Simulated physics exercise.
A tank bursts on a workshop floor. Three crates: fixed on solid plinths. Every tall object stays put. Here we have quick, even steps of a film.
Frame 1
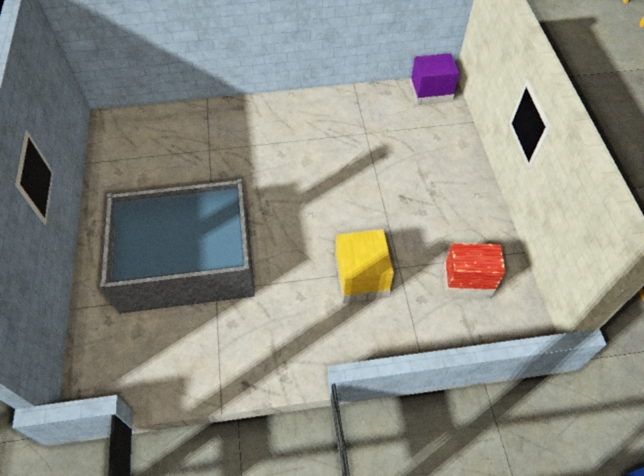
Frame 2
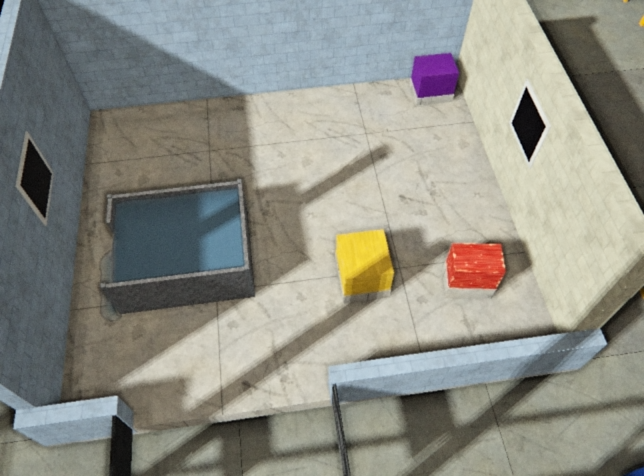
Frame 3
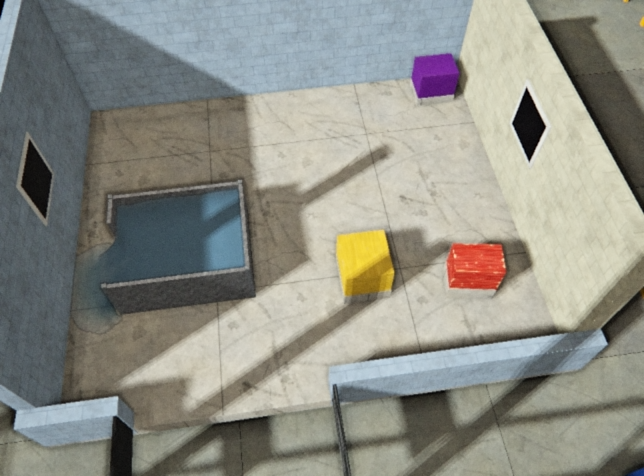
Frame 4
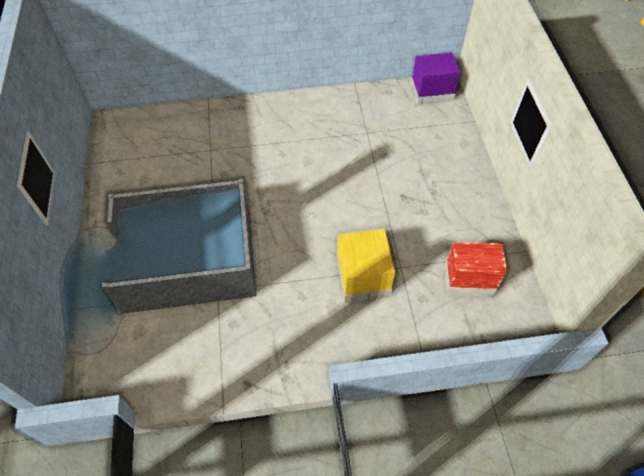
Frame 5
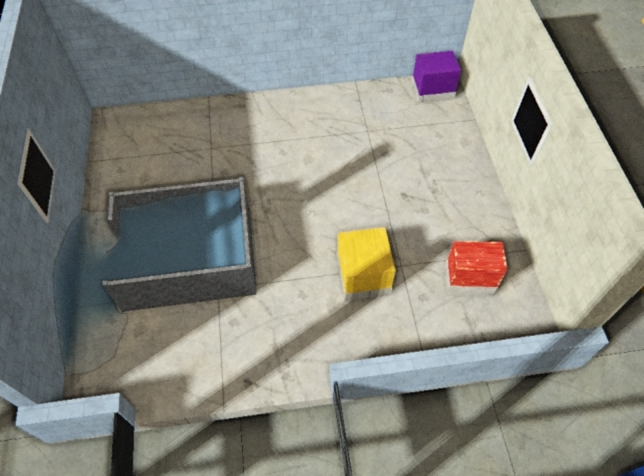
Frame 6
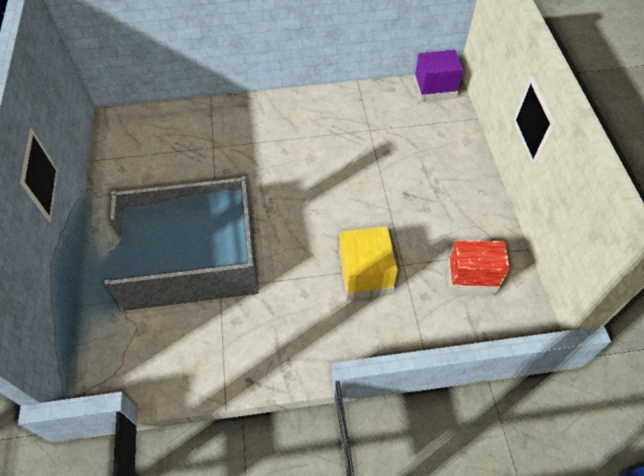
Water pours from a gap in the left side of a stone-rimmed tank, on a pale, shadow-streaked workshop floor seen from high above between walls with dark diamond-shaped openings. The tank sits at left, a yellow crate right of centre, a red one farther right, and a purple one near the back wall. The water spreads leftward to the wall and toward the front, while the crates stay put and the view barely shifts.
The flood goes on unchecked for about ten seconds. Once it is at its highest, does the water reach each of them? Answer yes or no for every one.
Red crate: No, it stays dry; purple crate: No, it stays dry; yellow crate: No, it stays dry.
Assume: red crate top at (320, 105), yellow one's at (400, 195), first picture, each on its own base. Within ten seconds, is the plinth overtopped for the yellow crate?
Well, the yellow one is left untouched in the end.
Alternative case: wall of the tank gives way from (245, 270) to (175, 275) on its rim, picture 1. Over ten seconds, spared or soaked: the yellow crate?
I'd say the yellow crate never gets wet.
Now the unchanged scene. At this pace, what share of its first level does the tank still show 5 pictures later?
Somewhere near 60 %, give or take.
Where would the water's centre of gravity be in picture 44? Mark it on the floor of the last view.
About (252, 222).
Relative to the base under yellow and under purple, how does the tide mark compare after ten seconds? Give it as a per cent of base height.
Peak levels: Approx. 70 % then 60 %.
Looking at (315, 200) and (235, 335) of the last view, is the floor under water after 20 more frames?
Clear, then swamped.
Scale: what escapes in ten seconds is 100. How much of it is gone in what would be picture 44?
Around 75 percent.
A moment on, water covers 20 % of the floor; the red crate not reached, the purple crate not reached, the yellow crate not reached.
Next, water covers 30 % of the floor; the red crate not reached, the purple crate not reached, the yellow crate not reached.
Then, water covers 50 % of the floor; the red crate water round its plinth, the purple crate not reached, the yellow crate water round its plinth.
Later, water covers 85 % of the floor; the red crate water round its plinth, the purple crate water round its plinth, the yellow crate water round its plinth.
In the end, water covers 100 % of the floor; the red crate stayed above the water, the purple crate stayed above the water, the yellow crate stayed above the water.
